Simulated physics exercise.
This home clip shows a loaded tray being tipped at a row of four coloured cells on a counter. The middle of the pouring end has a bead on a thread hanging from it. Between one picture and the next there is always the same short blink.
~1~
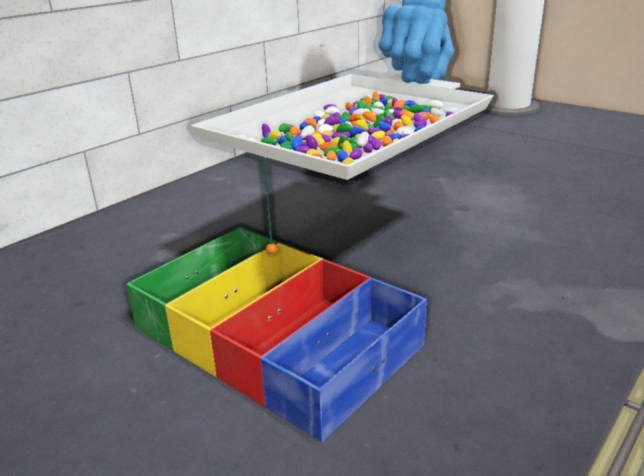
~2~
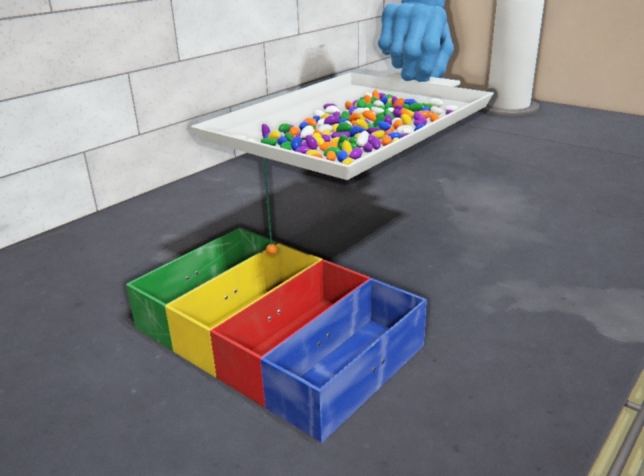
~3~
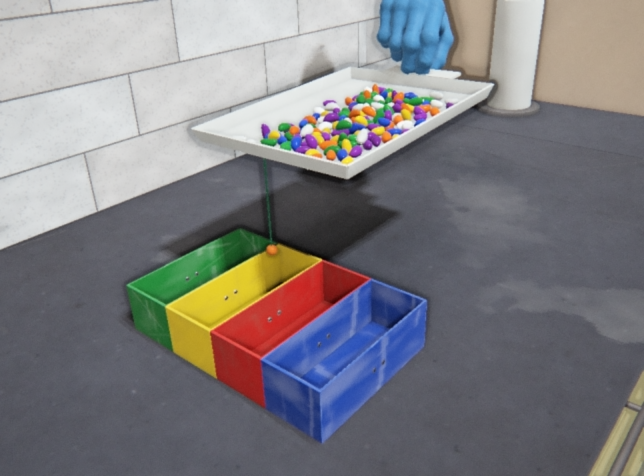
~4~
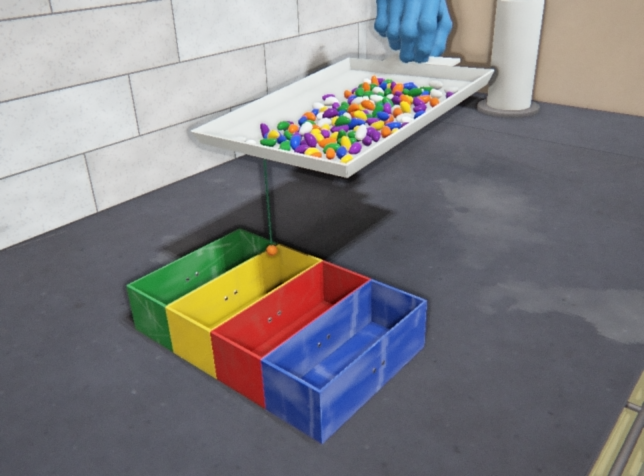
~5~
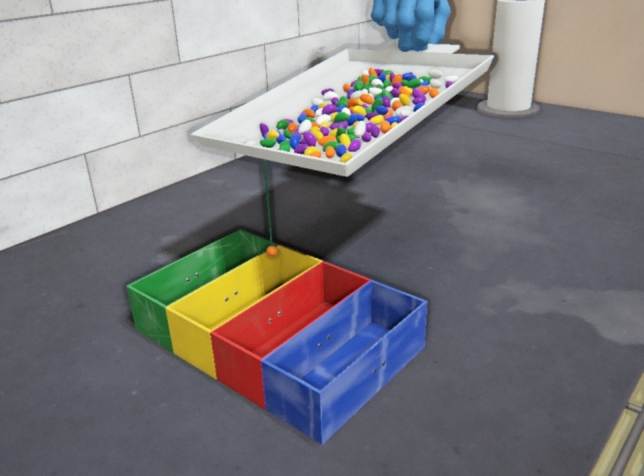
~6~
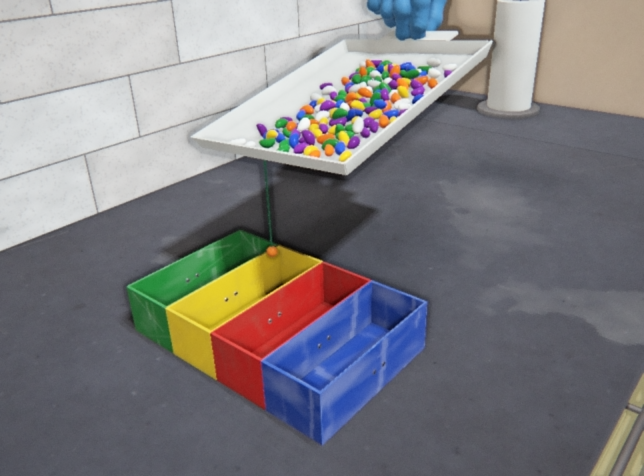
A blue-gloved hand is at the far edge of a white tray above a dark counter, seen from a fixed, raised angle beside a pale tiled wall. The tray holds multicoloured jelly beans over green, yellow, red and blue compartments, left to right, with an orange bead hanging between. The tray's far side gradually rises, its near end dipping slightly towards the left corner.
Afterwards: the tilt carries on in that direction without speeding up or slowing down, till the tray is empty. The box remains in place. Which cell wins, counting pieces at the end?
The green cell wins.
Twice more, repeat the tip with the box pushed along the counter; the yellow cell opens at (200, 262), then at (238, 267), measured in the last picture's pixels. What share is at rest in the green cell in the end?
Roughly 30% first, roughly 50% second.
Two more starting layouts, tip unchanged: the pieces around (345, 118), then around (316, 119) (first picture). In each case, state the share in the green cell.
Shares in turn: 30 % and 40 %.
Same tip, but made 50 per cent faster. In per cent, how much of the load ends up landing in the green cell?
Close to 40 per cent.
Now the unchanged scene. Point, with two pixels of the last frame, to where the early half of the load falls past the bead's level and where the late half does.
I'd say close to (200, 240) at first and close to (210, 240) later on.
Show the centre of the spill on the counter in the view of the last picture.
About (157, 278) in the last picture.
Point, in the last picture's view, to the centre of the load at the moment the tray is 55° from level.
Look close to (261, 118) in the last picture.
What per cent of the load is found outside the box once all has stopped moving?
I'd say around 40 per cent.
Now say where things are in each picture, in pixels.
Corners of the pouring end at (199, 125) and (347, 163), level; middle of the load at (355, 126), jelly beans; bead on its thread at (272, 249); green cell at (150, 312); yellow cell at (191, 336); red cell at (238, 363); blue cell at (292, 394), in the first frame.
Corners of the pouring end at (199, 126) and (347, 163), level; middle of the load at (355, 125), in the second frame.
Corners of the pouring end at (199, 127) and (346, 162), tipped barely, lowest at the left corner; middle of the load at (355, 122), in the third frame.
Corners of the pouring end at (199, 130) and (345, 161), tipped a little, lowest at the left corner; middle of the load at (354, 116), in the fourth frame.
Corners of the pouring end at (199, 132) and (344, 160), tipped a little, lowest at the left corner; middle of the load at (353, 111), in the fifth frame.
Corners of the pouring end at (198, 135) and (343, 159), tipped a little, lowest at the left corner; middle of the load at (352, 105); green cell at (150, 315); yellow cell at (191, 339); red cell at (238, 366); blue cell at (292, 397), in the sixth frame.
Soon after the last picture, tray tipped steeply; nearly all on the tray; a stray few in the green cell; a small part falling or outside the box.
A little later, tray tipped right over; a small part on the tray; about a third in the green cell; a small part in the yellow cell; a stray few in the red cell; about a third falling or outside the box.
Later still, tray tipped past a quarter turn; about a third in the green cell; about a quarter in the yellow cell; a stray few in the red cell; about a third falling or outside the box.
At rest, tray tipped past a quarter turn; about a third in the green cell; about a quarter in the yellow cell; a stray few in the red cell; none in the blue cell; about a third outside the box.
